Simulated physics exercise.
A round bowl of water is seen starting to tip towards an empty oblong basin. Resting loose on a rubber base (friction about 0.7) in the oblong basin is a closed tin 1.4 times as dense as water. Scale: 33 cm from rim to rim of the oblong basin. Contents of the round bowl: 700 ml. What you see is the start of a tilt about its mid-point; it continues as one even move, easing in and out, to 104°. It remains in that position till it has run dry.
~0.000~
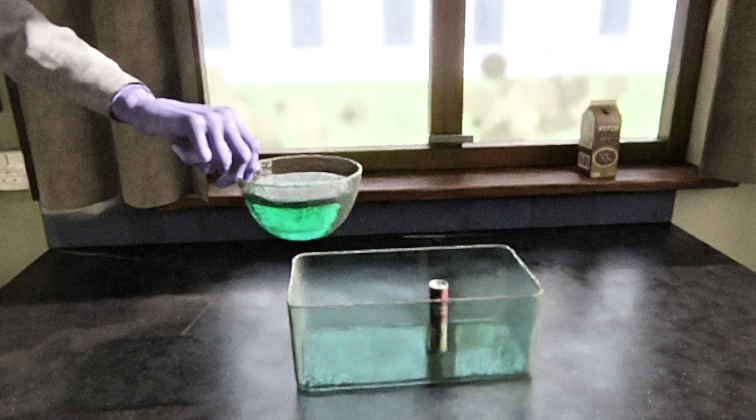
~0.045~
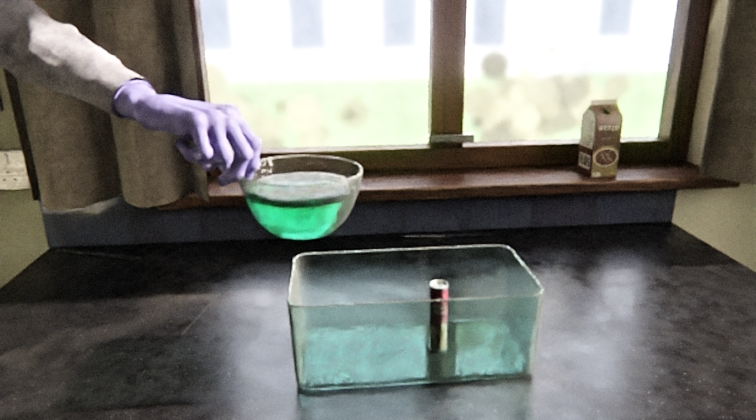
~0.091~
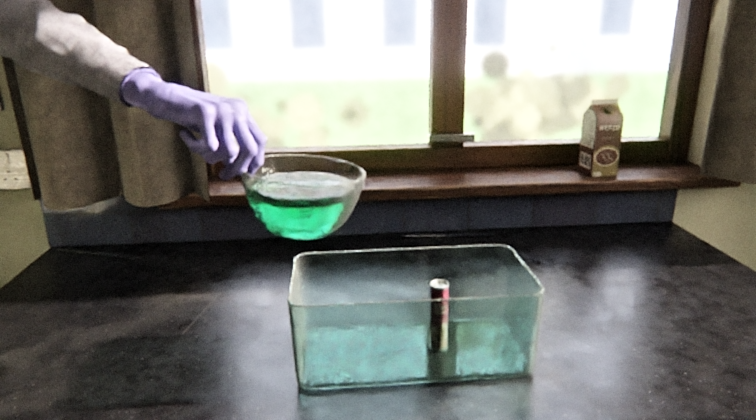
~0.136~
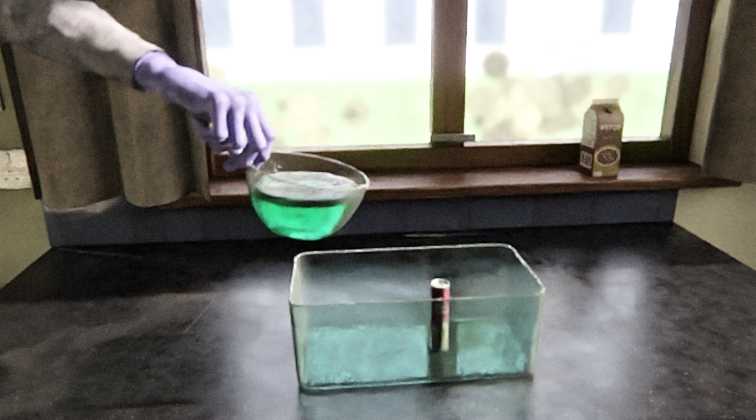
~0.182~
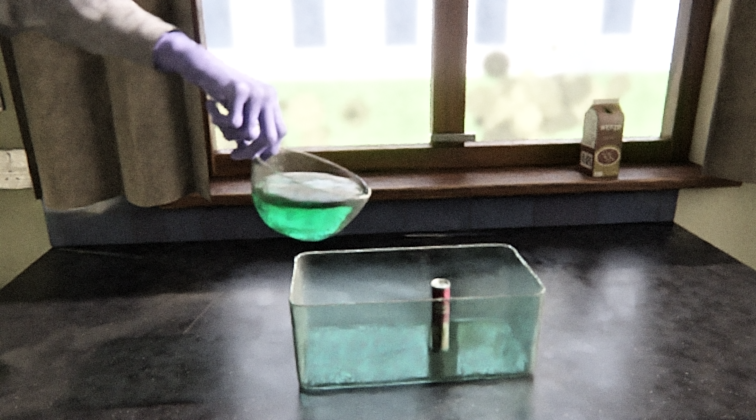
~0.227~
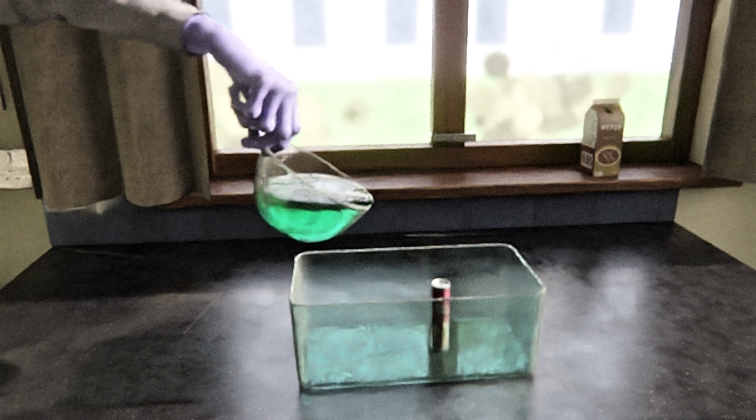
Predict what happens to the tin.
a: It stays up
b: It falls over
a, it stays up.
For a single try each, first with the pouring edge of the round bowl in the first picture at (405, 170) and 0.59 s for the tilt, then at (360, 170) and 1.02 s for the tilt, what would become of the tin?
The tin overturns the first time and stays vertical the second time.
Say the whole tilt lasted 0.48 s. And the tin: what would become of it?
In that case the tin stays vertical.
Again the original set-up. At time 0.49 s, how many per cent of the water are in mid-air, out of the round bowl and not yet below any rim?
Near 30 per cent of it all.
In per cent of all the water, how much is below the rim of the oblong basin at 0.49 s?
Estimate - around 52 in a hundred parts.
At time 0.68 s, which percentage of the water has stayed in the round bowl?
Close to 0 in a hundred.
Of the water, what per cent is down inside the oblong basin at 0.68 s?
Around 96 parts in a hundred.
By 0.49 s the tilt is 96° and 18 per cent is still to pour; the tin stands where it began.
By 0.68 s the tilt is 104° and 0 per cent is still to pour; the tin stands where it began.
By 0.87 s the tilt is 104° and 0 per cent is still to pour; the tin stands where it began.
By 1.09 s the tilt is 104° and 0 per cent is still to pour; the tin stands where it began.
At rest the tin stands where it began.
